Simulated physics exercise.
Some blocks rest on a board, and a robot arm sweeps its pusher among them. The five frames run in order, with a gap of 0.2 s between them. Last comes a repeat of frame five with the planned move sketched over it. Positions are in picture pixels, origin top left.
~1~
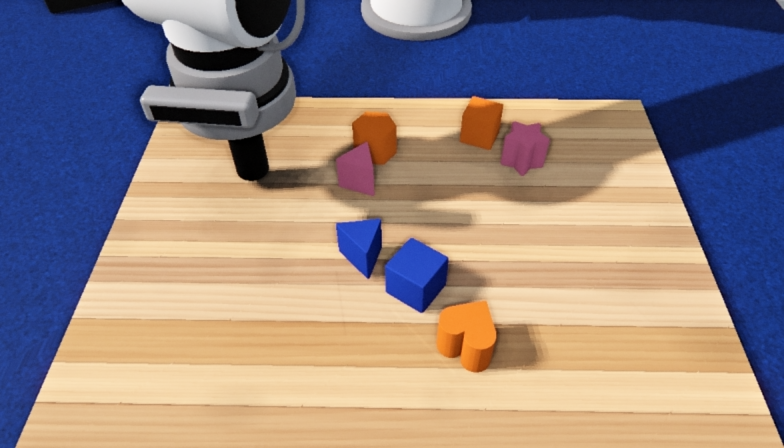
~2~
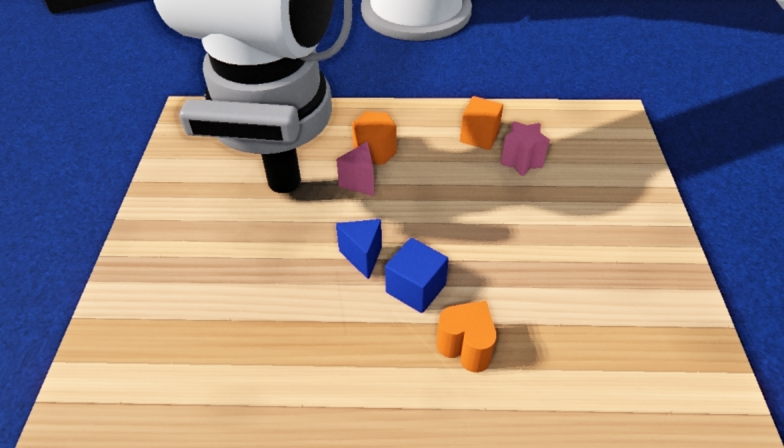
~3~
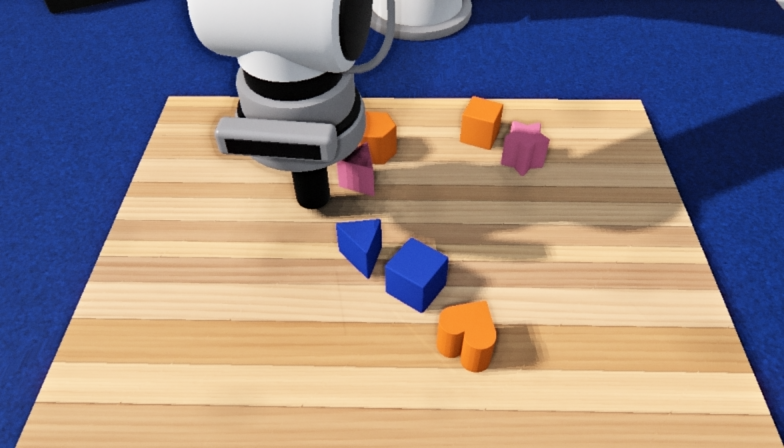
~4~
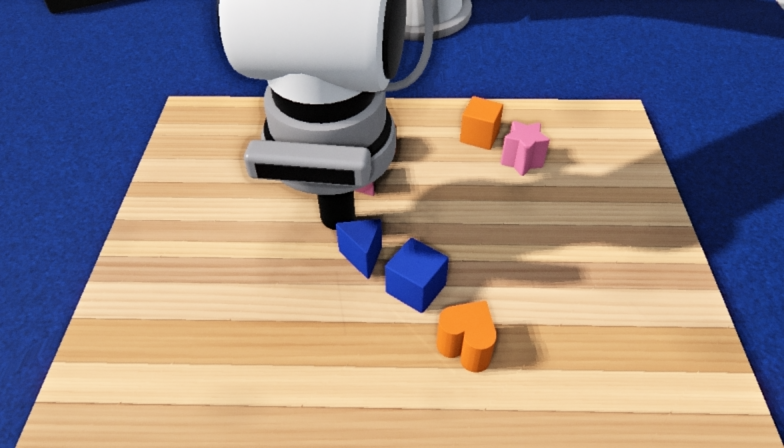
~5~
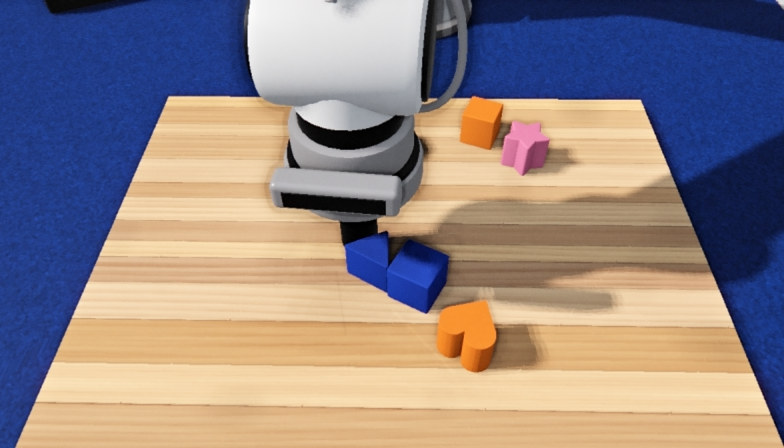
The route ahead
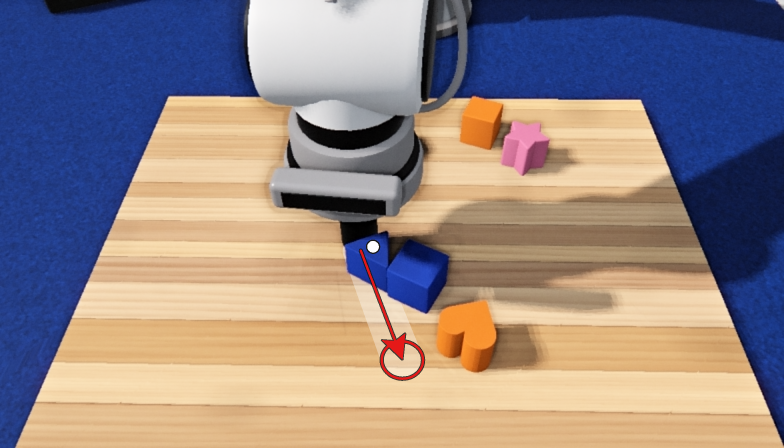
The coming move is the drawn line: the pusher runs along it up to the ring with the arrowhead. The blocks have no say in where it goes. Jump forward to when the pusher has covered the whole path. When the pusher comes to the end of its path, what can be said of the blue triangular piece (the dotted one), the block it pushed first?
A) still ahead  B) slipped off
A
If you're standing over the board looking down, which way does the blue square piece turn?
Counterclockwise rotation.
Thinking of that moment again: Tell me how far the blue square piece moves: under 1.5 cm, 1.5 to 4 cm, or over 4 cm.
The best fit is under 1.5 cm.
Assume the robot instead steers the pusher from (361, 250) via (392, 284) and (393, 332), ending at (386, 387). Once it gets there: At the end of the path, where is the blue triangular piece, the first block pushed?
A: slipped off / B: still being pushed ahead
Option B.
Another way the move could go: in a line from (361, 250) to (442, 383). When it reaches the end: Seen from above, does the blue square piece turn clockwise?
No
The line goes in a line from (361, 250) to (402, 360); the dot is on the blue triangular piece.
The first path, step by step. One third of the way, pusher (373, 277); blue triangular piece (387, 285); blue square piece (425, 269), turned 35° anticlockwise.
Two thirds of the way, pusher (388, 313); blue triangular piece (406, 325), turned 15° anticlockwise; blue square piece (428, 270), turned 45° anticlockwise.
At the end, pusher (402, 352); blue triangular piece (425, 366), turned 15° anticlockwise; blue square piece (428, 270), turned 45° anticlockwise; orange heart-shaped block unmoved.
